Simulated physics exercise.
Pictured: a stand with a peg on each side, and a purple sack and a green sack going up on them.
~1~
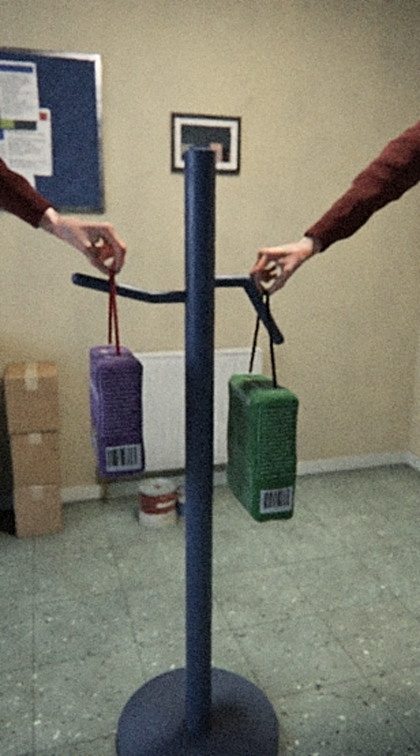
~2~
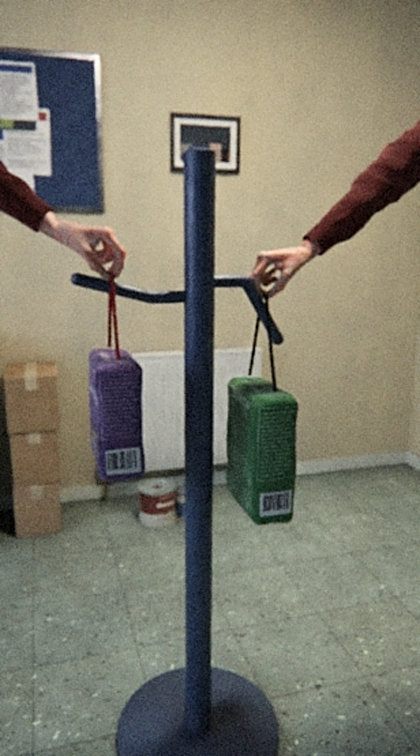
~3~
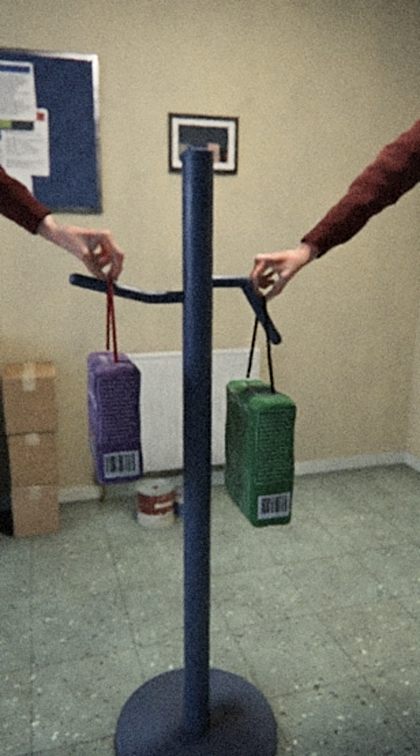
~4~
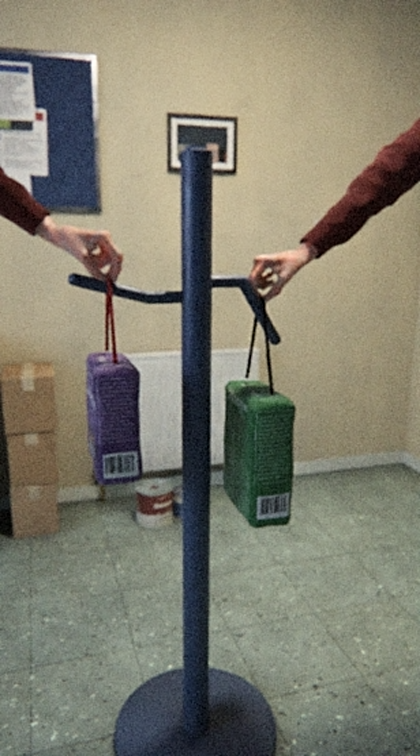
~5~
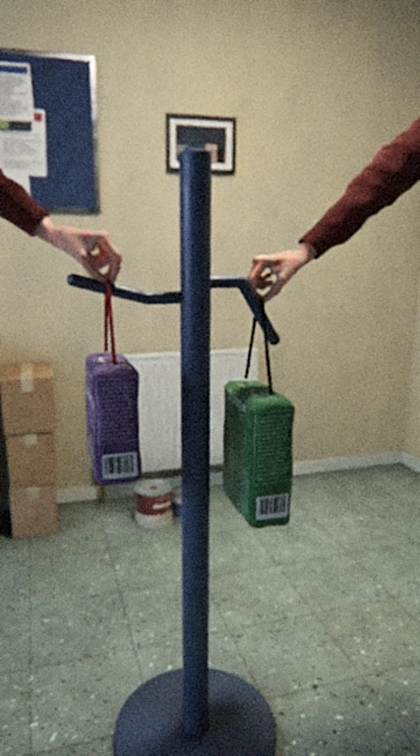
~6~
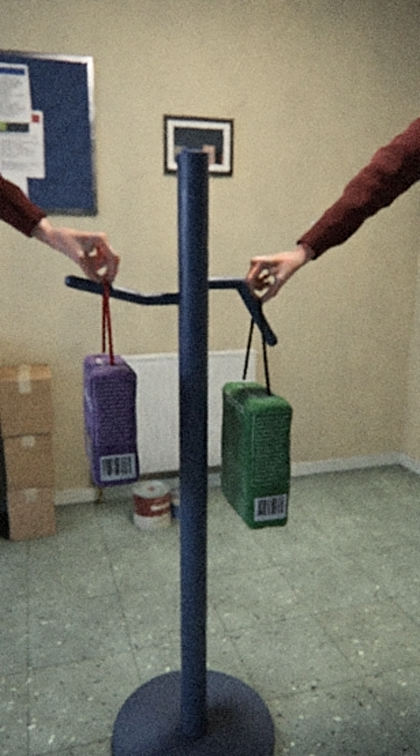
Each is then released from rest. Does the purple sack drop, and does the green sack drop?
Outcome: The purple sack is still hanging. The green sack is no longer hanging.
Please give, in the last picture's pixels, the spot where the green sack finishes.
It winds up near (193, 694) in the last view.
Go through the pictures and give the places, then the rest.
The first picture shows purple sack (116, 409); green sack (260, 445); left peg tip (78, 279); right peg tip (278, 339).
The second picture shows purple sack (116, 412); green sack (260, 448).
The third picture shows purple sack (114, 415); green sack (258, 450).
The fourth picture shows purple sack (113, 416); green sack (257, 451).
The fifth picture shows purple sack (112, 416); green sack (256, 452).
The sixth picture shows purple sack (110, 417); green sack (254, 453); left peg tip (71, 282), pointing up; right peg tip (272, 341), sloping steeply down.
Then, 0.30 s later than the last view, purple sack hanging from its loop near (112, 420); green sack falling near (252, 561).
Then, 0.56 s later than the last view, purple sack hanging from its loop near (119, 421); green sack on the floor near (216, 680).
Then, 0.90 s later than the last view, purple sack hanging from its loop near (125, 421); green sack on the floor near (214, 681).
Finally, purple sack hanging from its loop near (124, 422); green sack on the floor near (193, 694). The purple sack holds on and the green sack comes down.
